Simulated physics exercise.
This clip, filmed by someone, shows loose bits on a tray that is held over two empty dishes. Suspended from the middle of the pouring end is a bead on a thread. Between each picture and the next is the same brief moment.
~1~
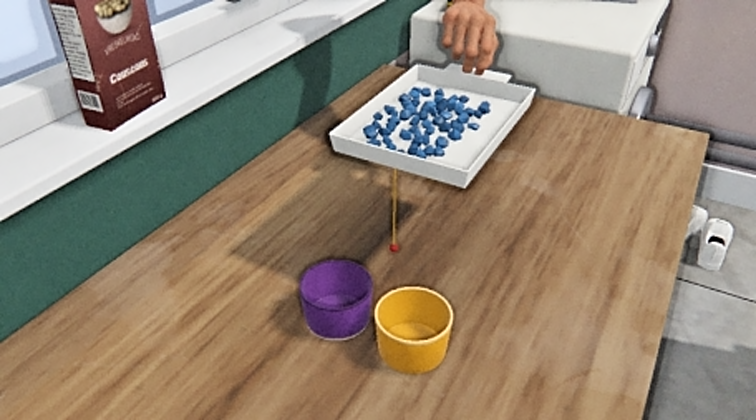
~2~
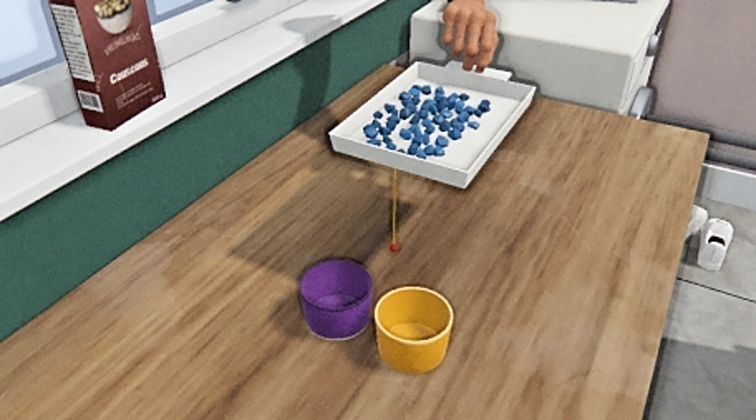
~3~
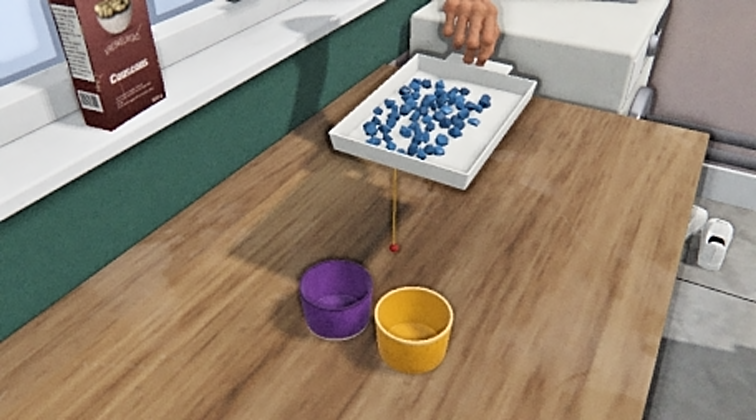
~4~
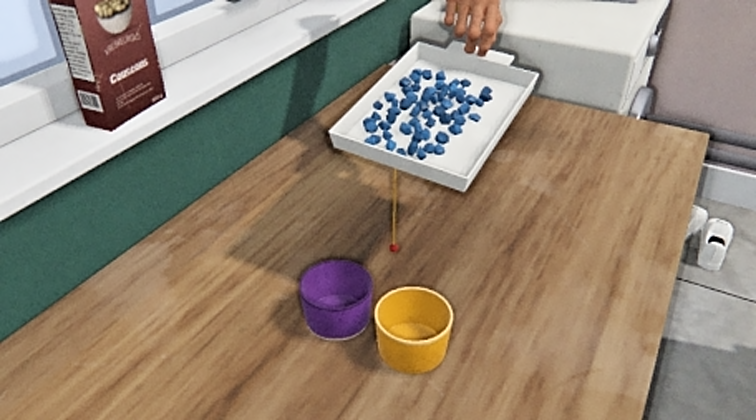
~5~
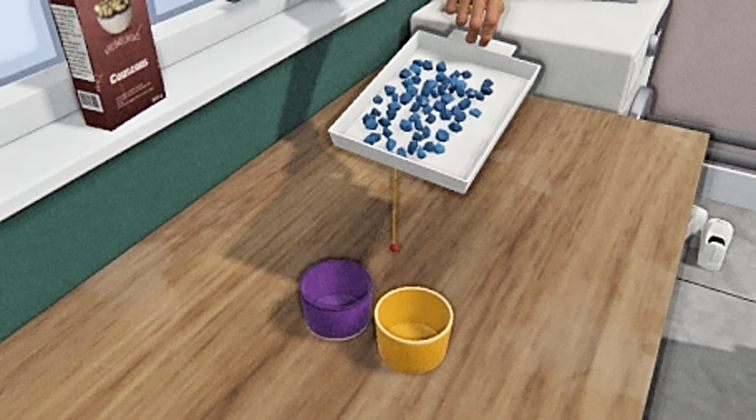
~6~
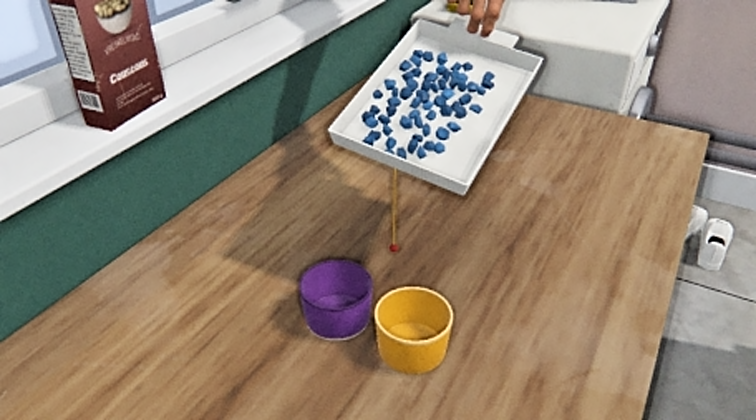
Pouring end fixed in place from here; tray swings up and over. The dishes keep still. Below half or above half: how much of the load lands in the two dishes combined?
Looks like most of the load ends up spilled, you see.
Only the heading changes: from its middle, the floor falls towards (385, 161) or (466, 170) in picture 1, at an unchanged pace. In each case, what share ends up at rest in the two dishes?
In turn some 60 and 0 per cent.
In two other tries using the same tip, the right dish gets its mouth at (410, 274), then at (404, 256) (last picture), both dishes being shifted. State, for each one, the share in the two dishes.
Around 30 and then 0 per cent.
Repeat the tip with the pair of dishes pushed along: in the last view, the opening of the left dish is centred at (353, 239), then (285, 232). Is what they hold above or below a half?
Try 1: A minority of it. Try 2: A minority of it.
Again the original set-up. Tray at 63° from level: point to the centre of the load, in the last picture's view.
The middle of the pieces sits at roughly (439, 156).
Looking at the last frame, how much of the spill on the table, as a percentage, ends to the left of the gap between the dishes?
Near 0 in a hundred.
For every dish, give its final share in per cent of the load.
0 % left, 20 % right.
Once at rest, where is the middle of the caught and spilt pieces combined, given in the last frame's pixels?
Around (456, 326).
Soon, tray tipped steeply; nearly all on the tray; a stray few in the right dish; a stray few in the air.
A while on, tray tipped past a quarter turn; about a third on the tray; a small part in the right dish; about a third outside both; about a quarter in the air.
Towards the end, tray tipped past a quarter turn; a small part in the right dish; most outside both.
Finally, tray tipped past a quarter turn; a small part in the right dish; none in the left dish; most outside both.
